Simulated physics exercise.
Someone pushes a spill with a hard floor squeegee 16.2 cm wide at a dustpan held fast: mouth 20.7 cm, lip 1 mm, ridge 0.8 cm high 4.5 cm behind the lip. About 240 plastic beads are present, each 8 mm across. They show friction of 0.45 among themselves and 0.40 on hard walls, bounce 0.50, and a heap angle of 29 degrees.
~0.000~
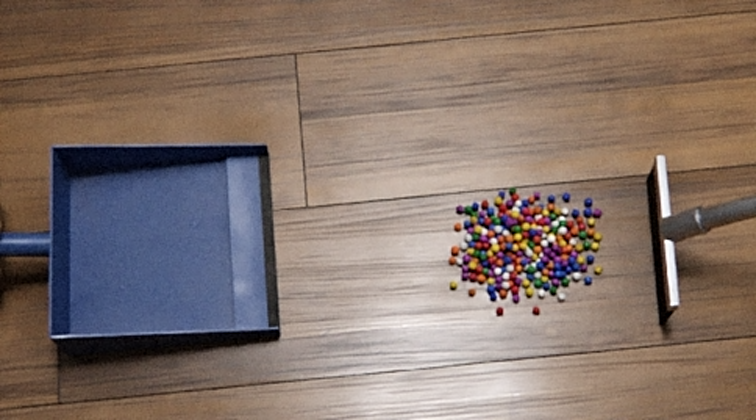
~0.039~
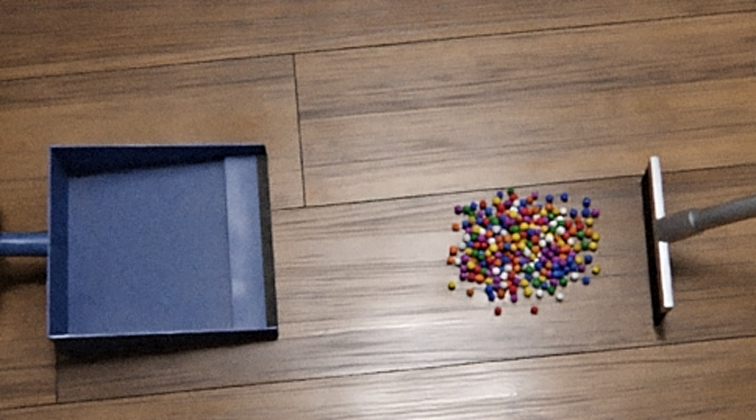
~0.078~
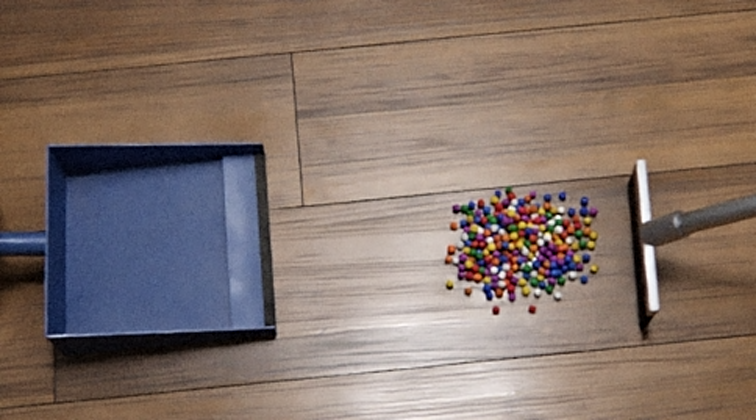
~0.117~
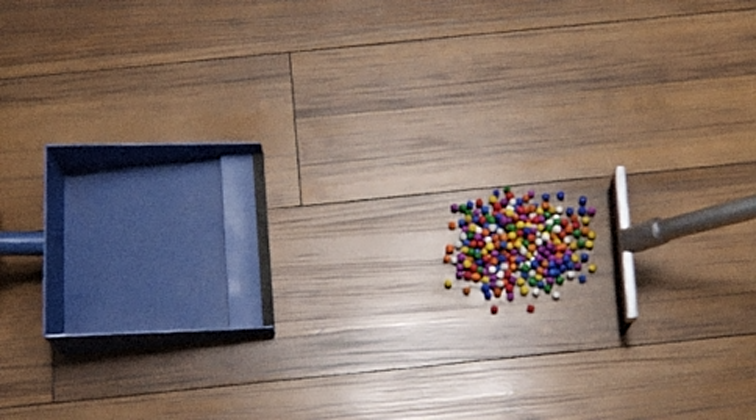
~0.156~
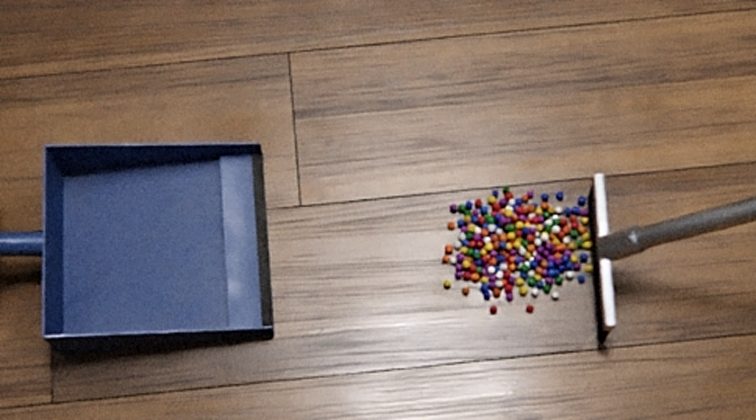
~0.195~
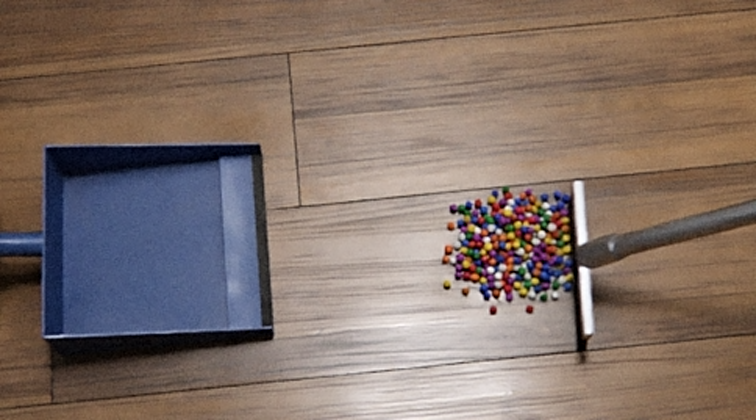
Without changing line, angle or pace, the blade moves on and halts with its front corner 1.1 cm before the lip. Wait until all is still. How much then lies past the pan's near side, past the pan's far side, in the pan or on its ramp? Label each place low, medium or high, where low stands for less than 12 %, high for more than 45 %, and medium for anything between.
Past the pan's near side: Medium. Past the pan's far side: Low. In the pan or on its ramp: Low.
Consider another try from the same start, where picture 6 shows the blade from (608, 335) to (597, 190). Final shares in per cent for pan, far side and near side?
The pan gets 0, the far side 0 and the near side 25.
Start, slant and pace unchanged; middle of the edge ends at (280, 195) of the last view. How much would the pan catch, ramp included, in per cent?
That would come to near 35 percent.
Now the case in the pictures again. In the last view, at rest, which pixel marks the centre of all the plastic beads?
After settling, the middle sits near (318, 247).
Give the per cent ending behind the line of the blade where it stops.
Some 55 percent of it.
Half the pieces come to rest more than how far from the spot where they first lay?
Median: Approx. 18 cm.
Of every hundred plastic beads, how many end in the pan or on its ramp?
That works out at about 5 percent.
After 0.46 s, middle of the blade 17 cm from the lip; 0 % over the lip, far side 0 %, near side 15 %.
After 0.63 s, middle of the blade 7 cm from the lip; 0 % over the lip, far side 0 %, near side 25 %.
After 0.93 s, middle of the blade 2 cm from the lip; 5 % over the lip, far side 0 %, near side 25 %.
In the end, at 1.7 s, near side 25 %, far side 0 %, pan 5 %, in front of the lip or behind the blade 70 %.
